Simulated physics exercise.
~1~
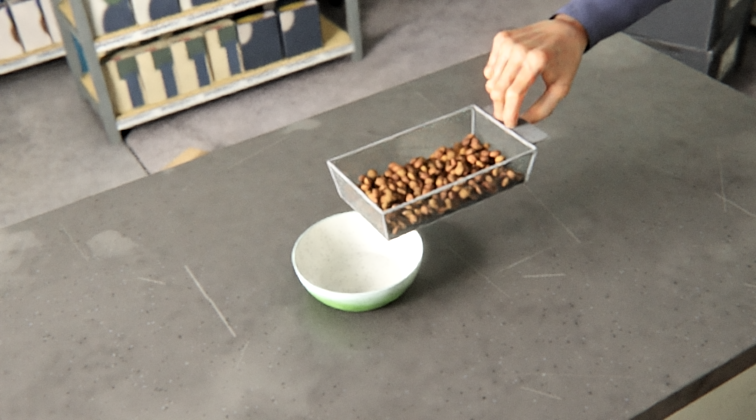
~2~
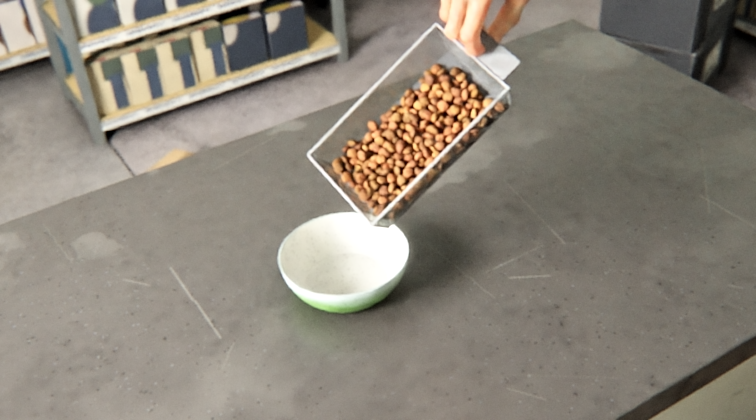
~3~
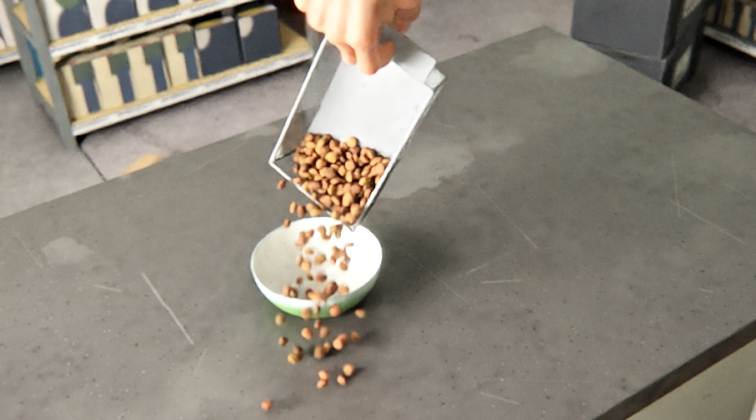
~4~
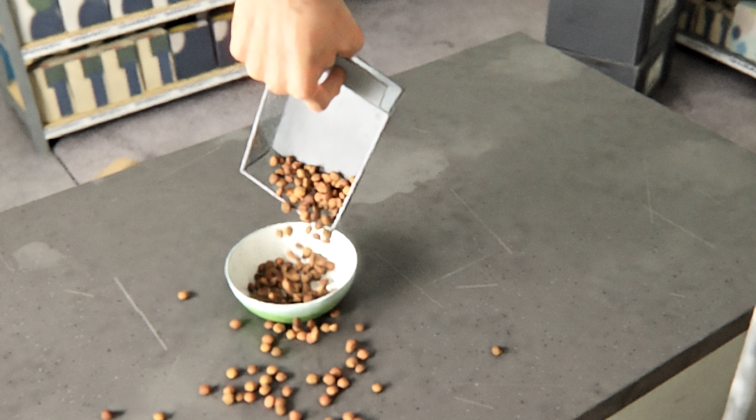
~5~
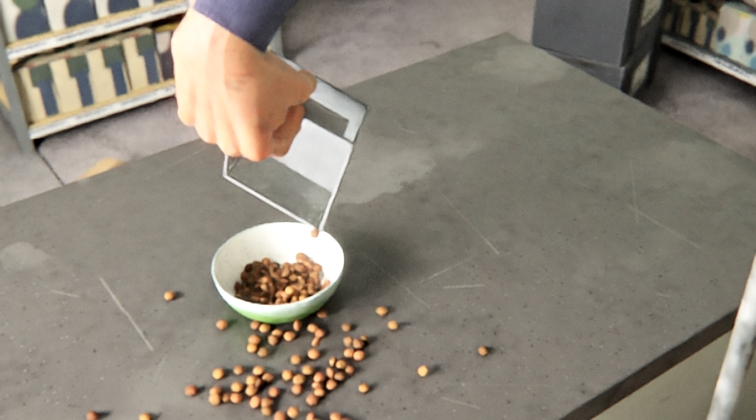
On a dark tabletop, a hand tips brown kibble from a clear box, filling a bowl and scattering some.
